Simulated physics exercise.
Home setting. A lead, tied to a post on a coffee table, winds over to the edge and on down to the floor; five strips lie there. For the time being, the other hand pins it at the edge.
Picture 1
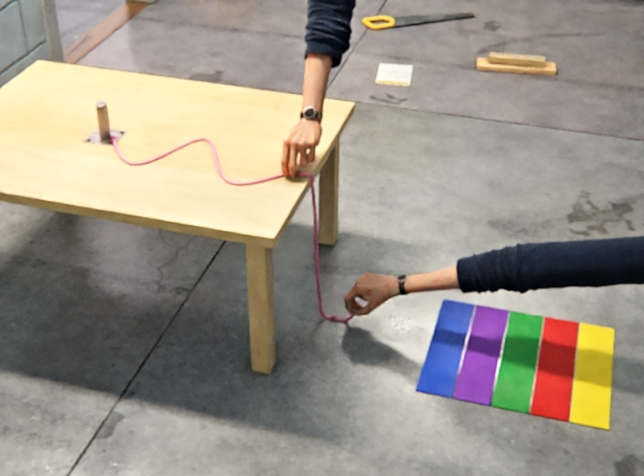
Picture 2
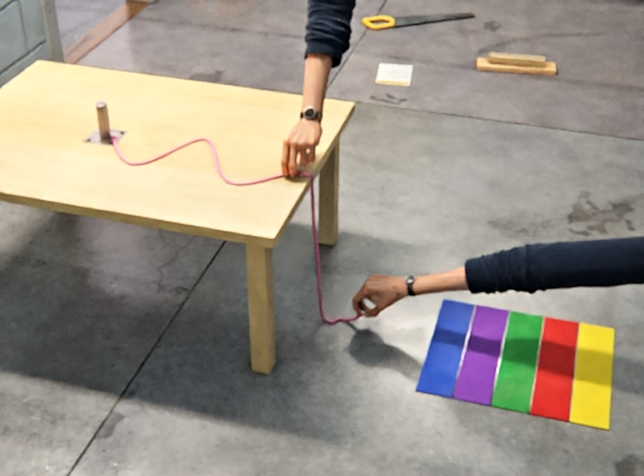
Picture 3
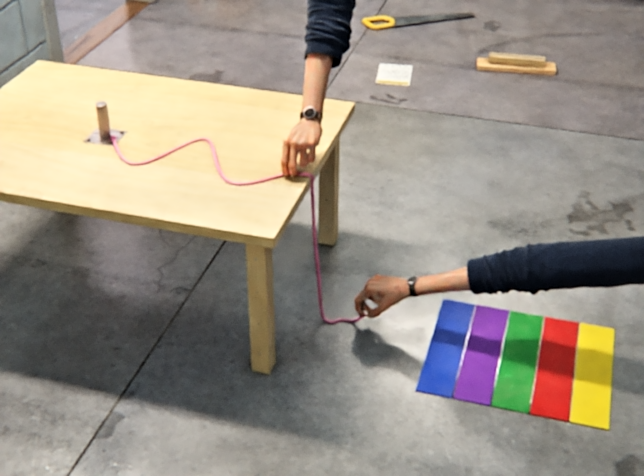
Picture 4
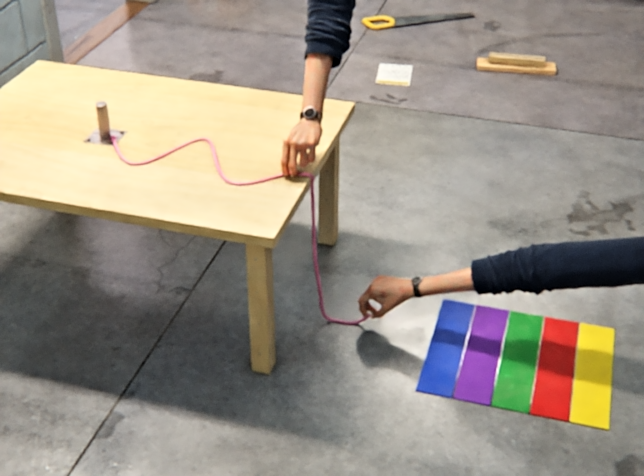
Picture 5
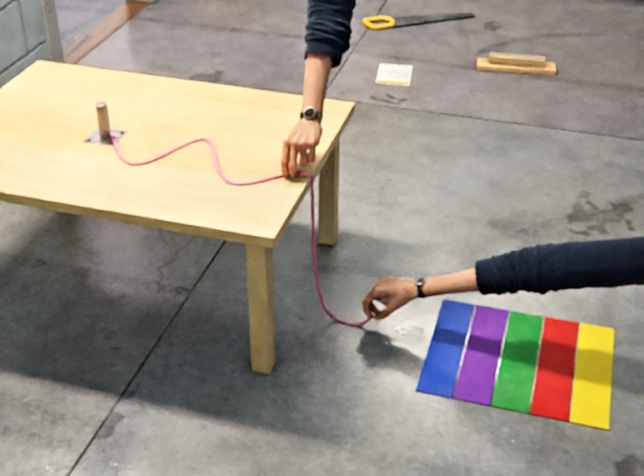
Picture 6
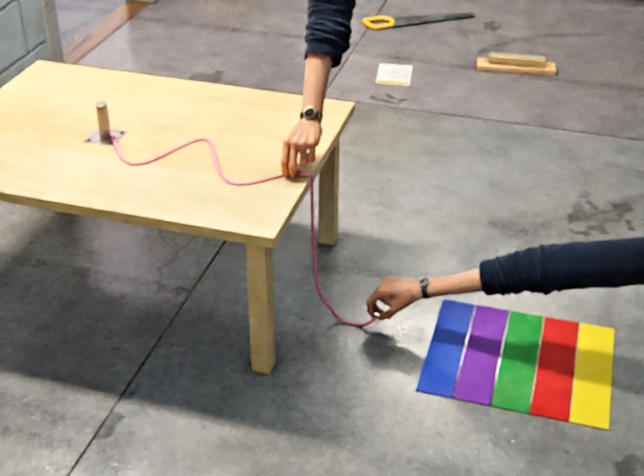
On a concrete floor beside a wooden table, one hand pins a pink cord at the edge while another draws its end slightly right.
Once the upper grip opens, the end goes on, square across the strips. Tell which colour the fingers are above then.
They are above yellow.
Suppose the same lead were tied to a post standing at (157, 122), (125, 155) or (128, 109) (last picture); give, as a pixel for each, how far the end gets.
Places per try: (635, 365); (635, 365); (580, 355).
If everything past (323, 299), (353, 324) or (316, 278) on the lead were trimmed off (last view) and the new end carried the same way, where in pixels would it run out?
Estimated positions in order: (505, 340); (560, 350); (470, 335).
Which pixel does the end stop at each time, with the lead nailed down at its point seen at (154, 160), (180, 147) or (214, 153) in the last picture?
Roughly (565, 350), (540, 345) and (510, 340).
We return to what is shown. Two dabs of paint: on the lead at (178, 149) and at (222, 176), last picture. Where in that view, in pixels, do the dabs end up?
The first one ends up at (217, 157) and the second one at (322, 184).
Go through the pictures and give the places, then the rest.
In the first picture, end (355, 312); blue (439, 376); purple (475, 383); green (513, 391); red (552, 398); yellow (591, 406).
In the second picture, end (364, 314); lead through (121, 156) (185, 145) (218, 167) (280, 176) (314, 228) (320, 297).
In the third picture, end (365, 314).
In the fourth picture, end (369, 315); lead through (121, 156) (185, 145) (218, 167) (280, 176) (314, 228) (321, 296).
In the fifth picture, end (373, 316).
In the sixth picture, end (377, 316); lead through (121, 156) (185, 145) (218, 167) (280, 176) (313, 227) (321, 296).
A little later, end near (535, 346); over green.
Next, end near (573, 353); over red.
When it is tight, end near (596, 357); over yellow. Over yellow.
